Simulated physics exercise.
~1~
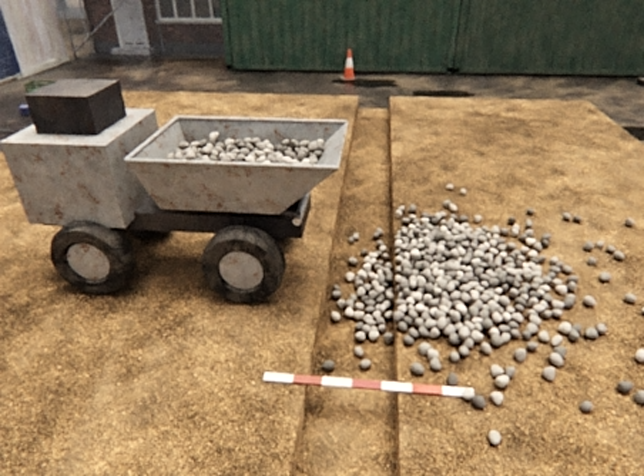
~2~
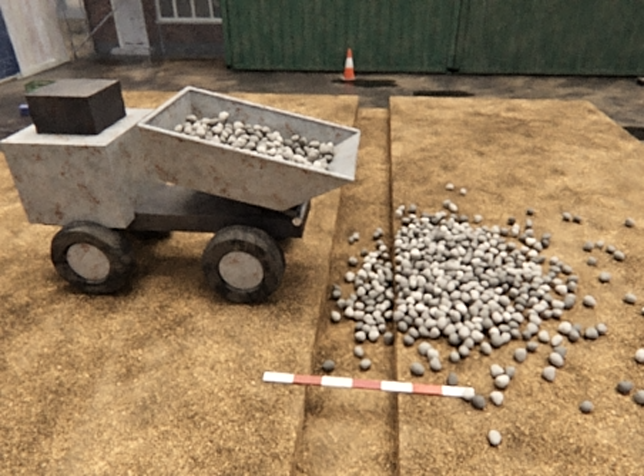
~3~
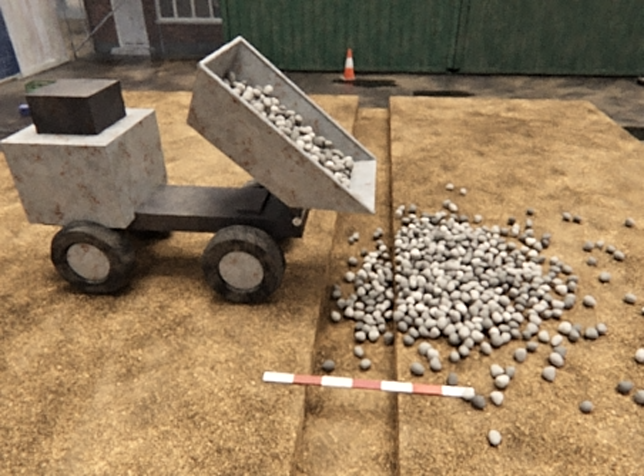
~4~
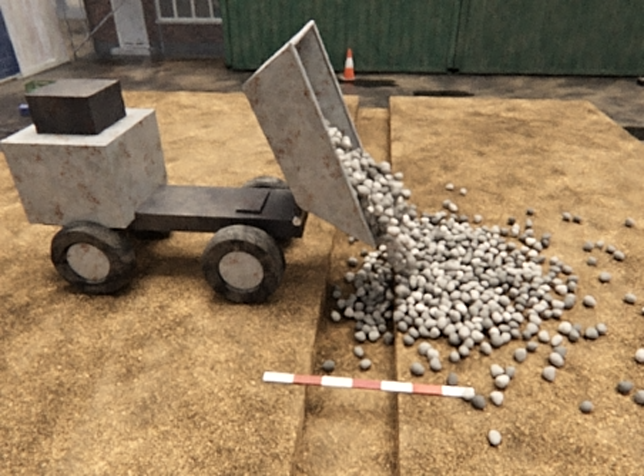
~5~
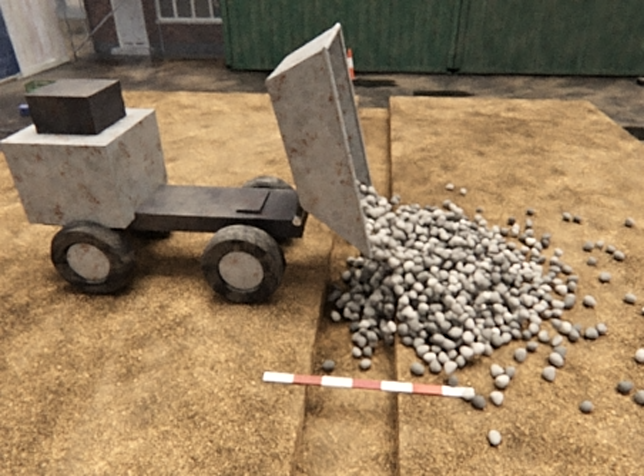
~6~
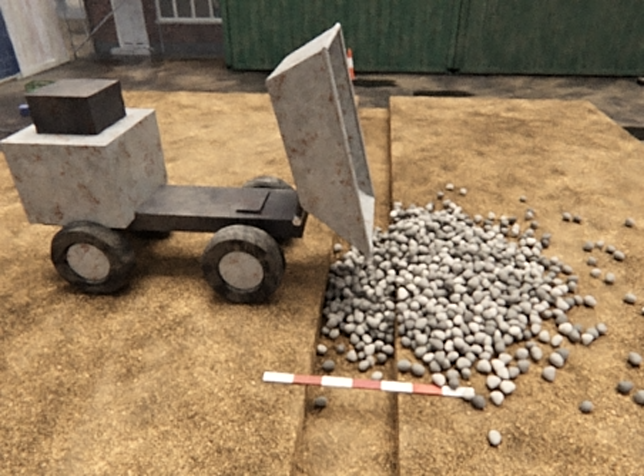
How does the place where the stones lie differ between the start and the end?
At the start the stones are split between the skip on the left and the heap on the right. By the end they lie together in one larger heap on the ground, so as a whole they are farther right and slightly lower.
